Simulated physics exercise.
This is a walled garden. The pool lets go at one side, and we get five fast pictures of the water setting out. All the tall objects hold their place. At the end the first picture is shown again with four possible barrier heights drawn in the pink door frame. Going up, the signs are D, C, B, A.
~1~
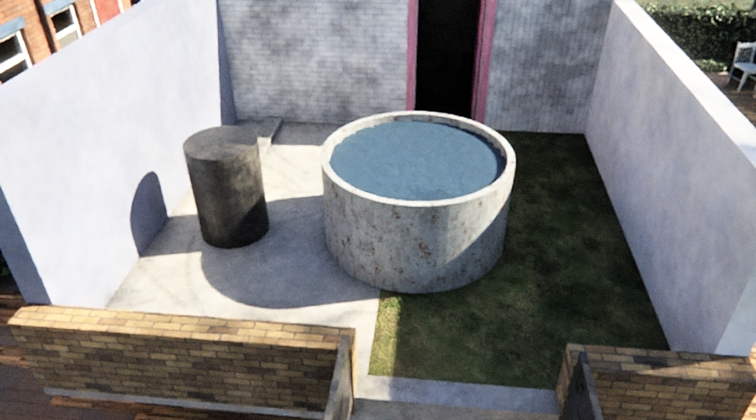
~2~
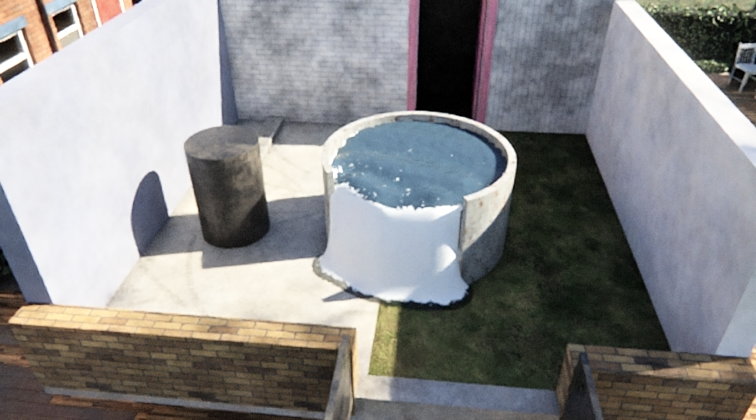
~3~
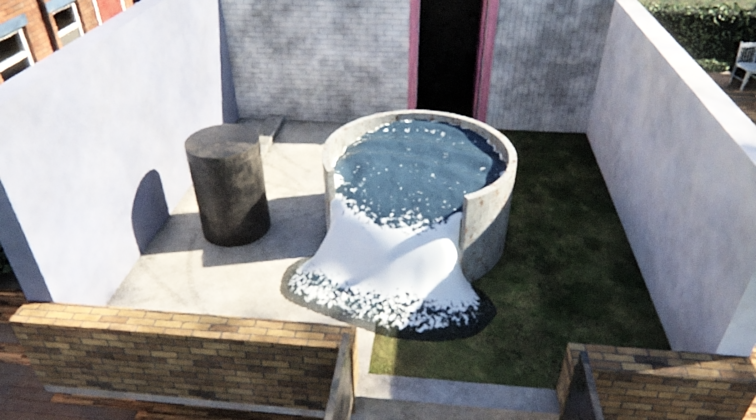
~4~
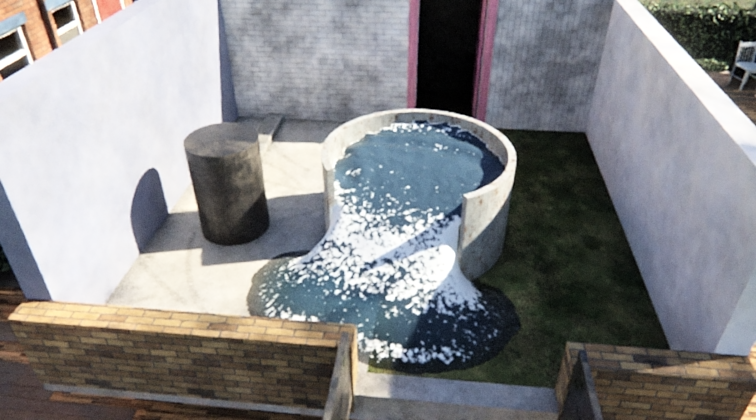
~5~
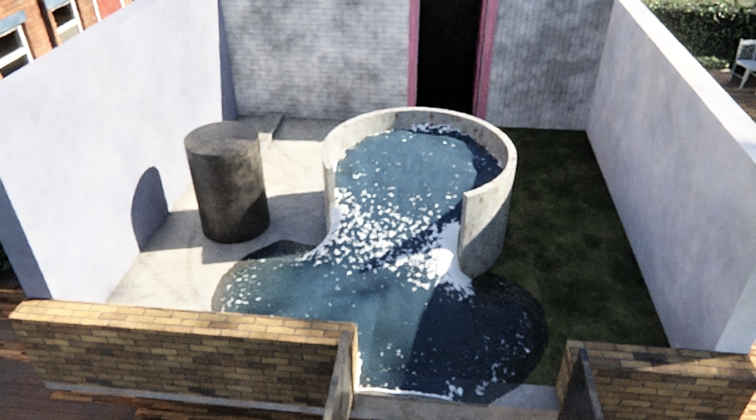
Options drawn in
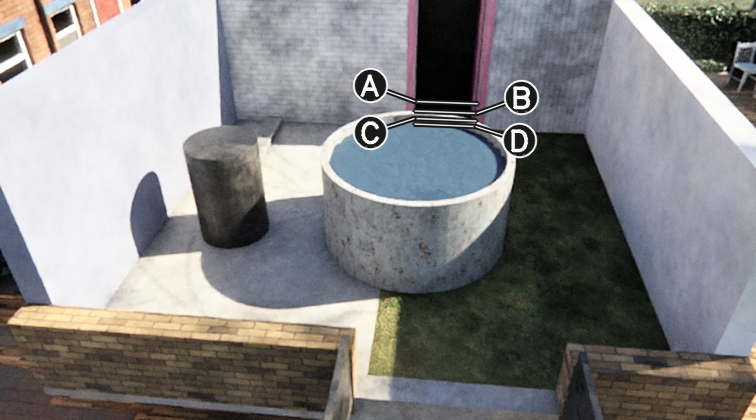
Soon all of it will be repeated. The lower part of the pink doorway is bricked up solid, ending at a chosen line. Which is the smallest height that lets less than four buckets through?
The limit is D.
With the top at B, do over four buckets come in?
No.
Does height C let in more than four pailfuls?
No, not at all.
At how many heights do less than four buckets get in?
All of them.
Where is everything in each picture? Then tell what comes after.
Water in the pool at rest, its middle at (417, 159); foot of the pink doorway at (444, 128); open gate at (461, 330).
Water covers 2 % of the ground and shows as far out as (464, 295).
Water covers 6 % of the ground and shows as far out as (478, 306).
Water covers 11 % of the ground and shows as far out as (262, 278).
Water covers 19 % of the ground and shows as far out as (252, 260).
On the marked copy, A at (446, 102); B at (445, 112); C at (445, 119); D at (444, 125); from the bottom up D, C, B, A.
Choosing A, nothing gets over.
Choosing B, nothing gets over.
Choosing C, nothing gets over.
Choosing D, a splash gets over, under a bucket.
